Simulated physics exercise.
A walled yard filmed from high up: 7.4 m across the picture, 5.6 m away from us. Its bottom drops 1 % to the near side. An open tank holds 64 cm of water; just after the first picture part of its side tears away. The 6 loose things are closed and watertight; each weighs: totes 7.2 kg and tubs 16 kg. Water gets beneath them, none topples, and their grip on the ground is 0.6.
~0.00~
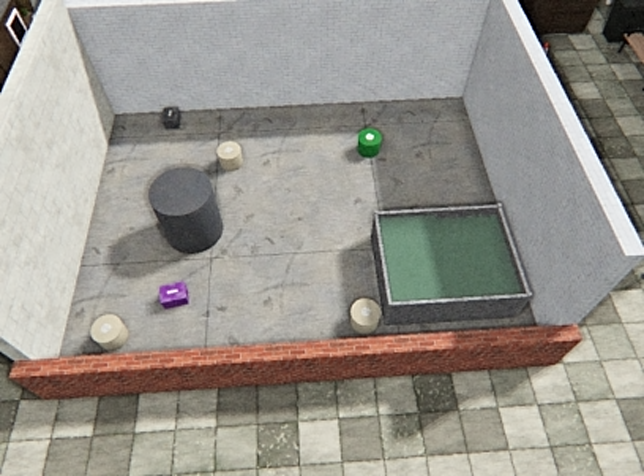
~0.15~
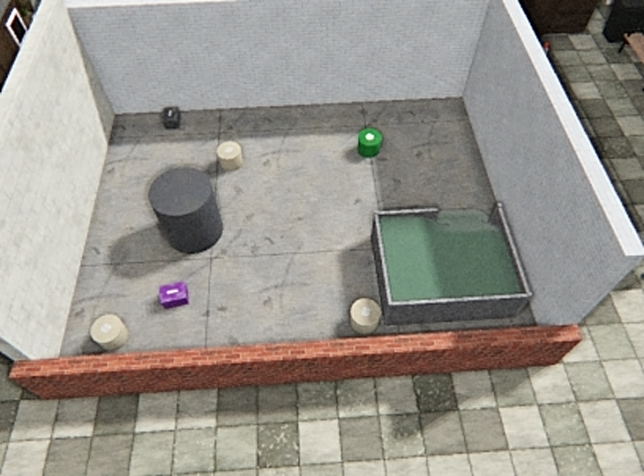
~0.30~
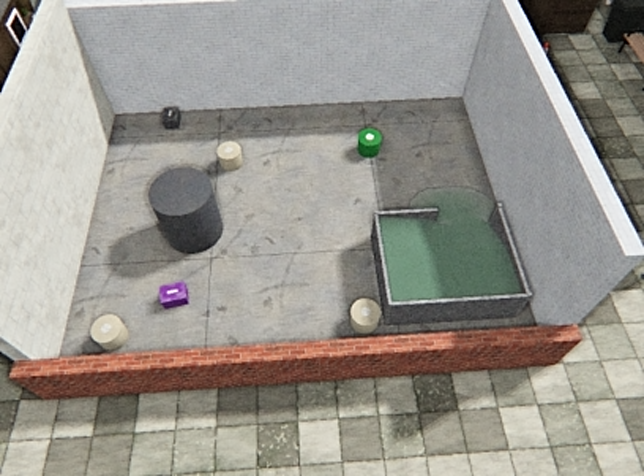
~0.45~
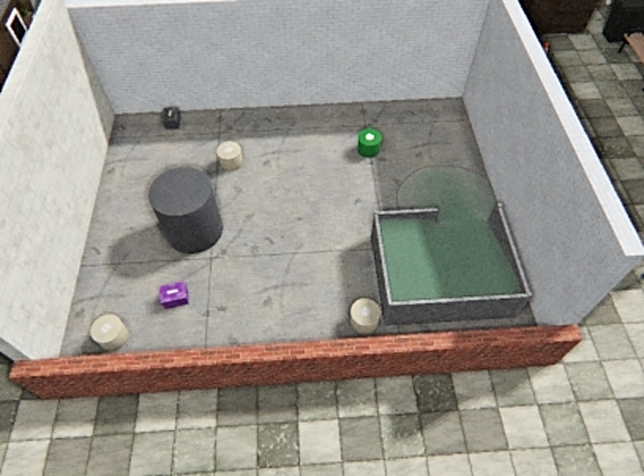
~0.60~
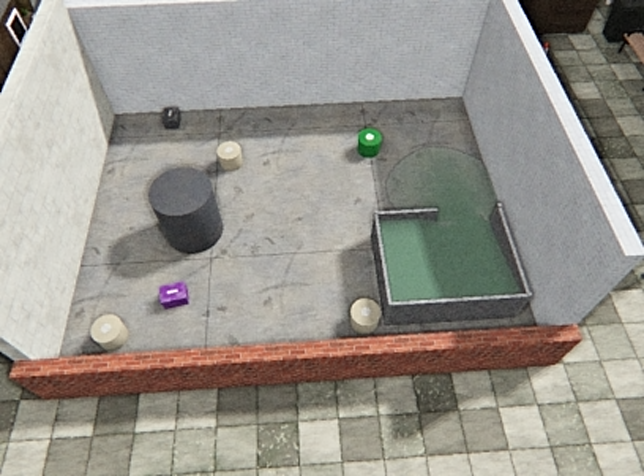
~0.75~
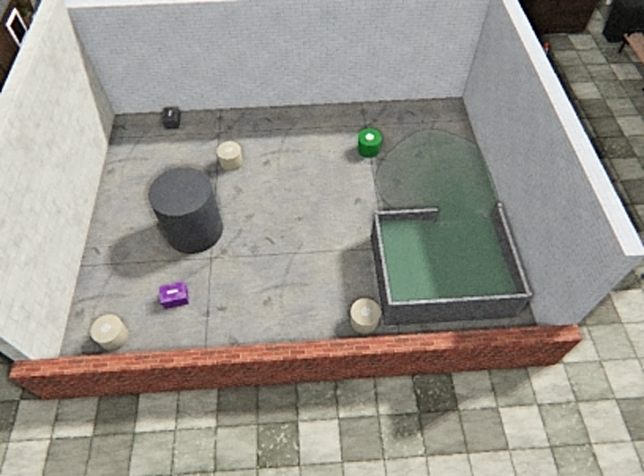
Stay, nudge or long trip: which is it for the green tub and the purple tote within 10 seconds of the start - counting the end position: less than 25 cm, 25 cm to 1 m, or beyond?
Green tub is nudged along; purple tote stays put.
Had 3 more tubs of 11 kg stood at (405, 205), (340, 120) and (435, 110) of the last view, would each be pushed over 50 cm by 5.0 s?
In turn: Short of it, over, past it.
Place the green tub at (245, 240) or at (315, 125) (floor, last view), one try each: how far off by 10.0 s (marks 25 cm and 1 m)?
In turn: It barely shifts; it travels far.
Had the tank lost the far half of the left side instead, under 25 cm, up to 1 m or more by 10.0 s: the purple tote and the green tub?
Then the purple tote travels far, the green tub barely shifts.
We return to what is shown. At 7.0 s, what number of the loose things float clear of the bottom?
At that moment 1.
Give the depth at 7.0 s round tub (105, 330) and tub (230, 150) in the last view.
Roughly 2 and 5 cm.
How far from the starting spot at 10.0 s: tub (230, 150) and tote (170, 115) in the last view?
In that order: 30 cm, 100 cm.
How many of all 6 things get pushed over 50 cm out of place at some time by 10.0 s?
I count 2.
After 2.0 s the green tub is near (369, 137), 0.0 m from its start, aground; the purple tote is near (173, 292), 0.0 m from its start, aground; 0 afloat.
After 4.5 s the green tub is near (343, 146), 0.6 m from its start, aground; the purple tote is near (173, 292), 0.0 m from its start, aground; 0 afloat.
After 7.0 s the green tub is near (339, 148), 0.7 m from its start, aground; the purple tote is near (173, 292), 0.0 m from its start, aground; 1 afloat.
After 10.0 s the green tub is near (339, 148), 0.7 m from its start, aground; the purple tote is near (173, 292), 0.0 m from its start, aground; 1 afloat.
